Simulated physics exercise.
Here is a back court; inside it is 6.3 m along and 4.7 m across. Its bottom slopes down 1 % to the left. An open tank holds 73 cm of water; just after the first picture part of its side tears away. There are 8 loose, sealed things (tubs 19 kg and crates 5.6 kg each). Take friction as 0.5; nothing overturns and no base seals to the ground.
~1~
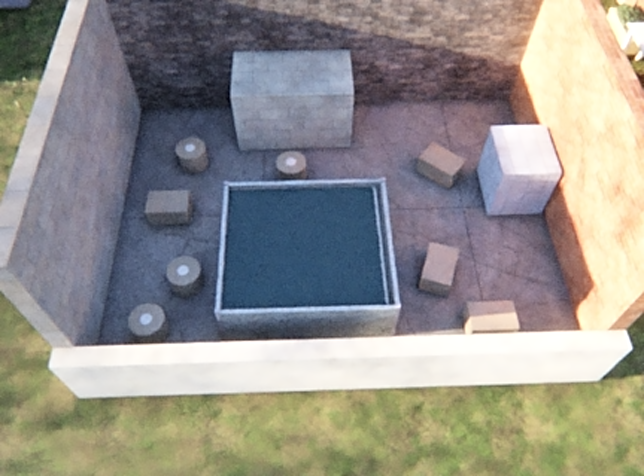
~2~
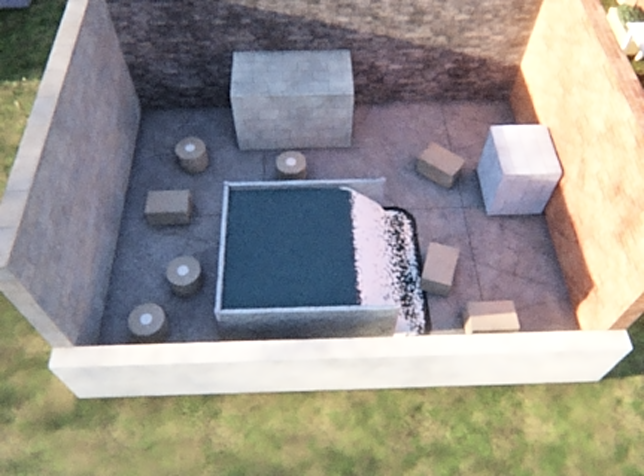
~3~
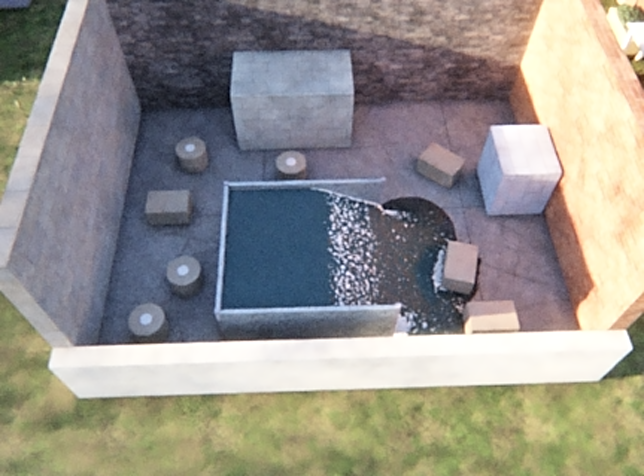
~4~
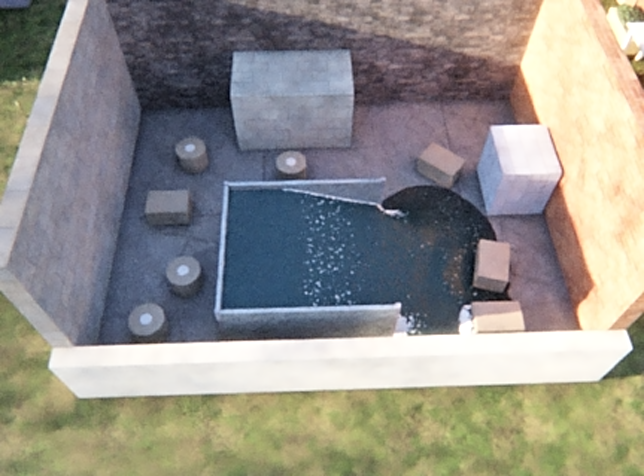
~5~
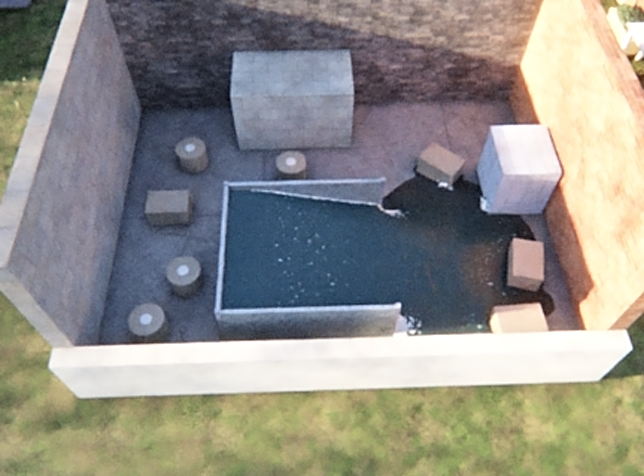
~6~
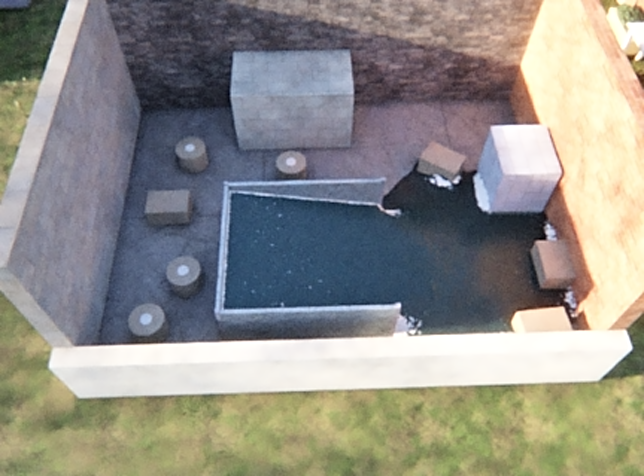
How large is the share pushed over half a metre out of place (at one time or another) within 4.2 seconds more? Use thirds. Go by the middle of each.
That comes to between one and two thirds.
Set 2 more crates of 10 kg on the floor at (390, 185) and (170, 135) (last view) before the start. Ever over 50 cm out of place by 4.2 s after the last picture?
In that order: Past it, less.
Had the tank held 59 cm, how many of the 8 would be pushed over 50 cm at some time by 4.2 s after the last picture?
In that case 3 of them.
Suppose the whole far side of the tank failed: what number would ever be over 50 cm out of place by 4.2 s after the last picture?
In that case 6 of them.
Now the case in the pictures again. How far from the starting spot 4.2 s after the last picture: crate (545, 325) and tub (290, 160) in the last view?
In that order: 60 cm, 20 cm.
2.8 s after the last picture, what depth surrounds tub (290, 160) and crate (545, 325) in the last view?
Roughly 0 and 26 cm.
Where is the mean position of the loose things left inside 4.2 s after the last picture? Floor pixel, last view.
Around (285, 224).
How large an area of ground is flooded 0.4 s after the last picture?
About 11.5 m2.
Then, 0.4 s after the last picture 2 of 8 are over 50 cm from their spots; 2 afloat.
Then, 1.5 s after the last picture 3 of 8 are over 50 cm from their spots; 3 afloat.
Then, 2.8 s after the last picture 2 of 8 are over 50 cm from their spots; 3 afloat.
Then, 4.2 s after the last picture 3 of 8 are over 50 cm from their spots, and 3 have been at some point; 3 afloat.
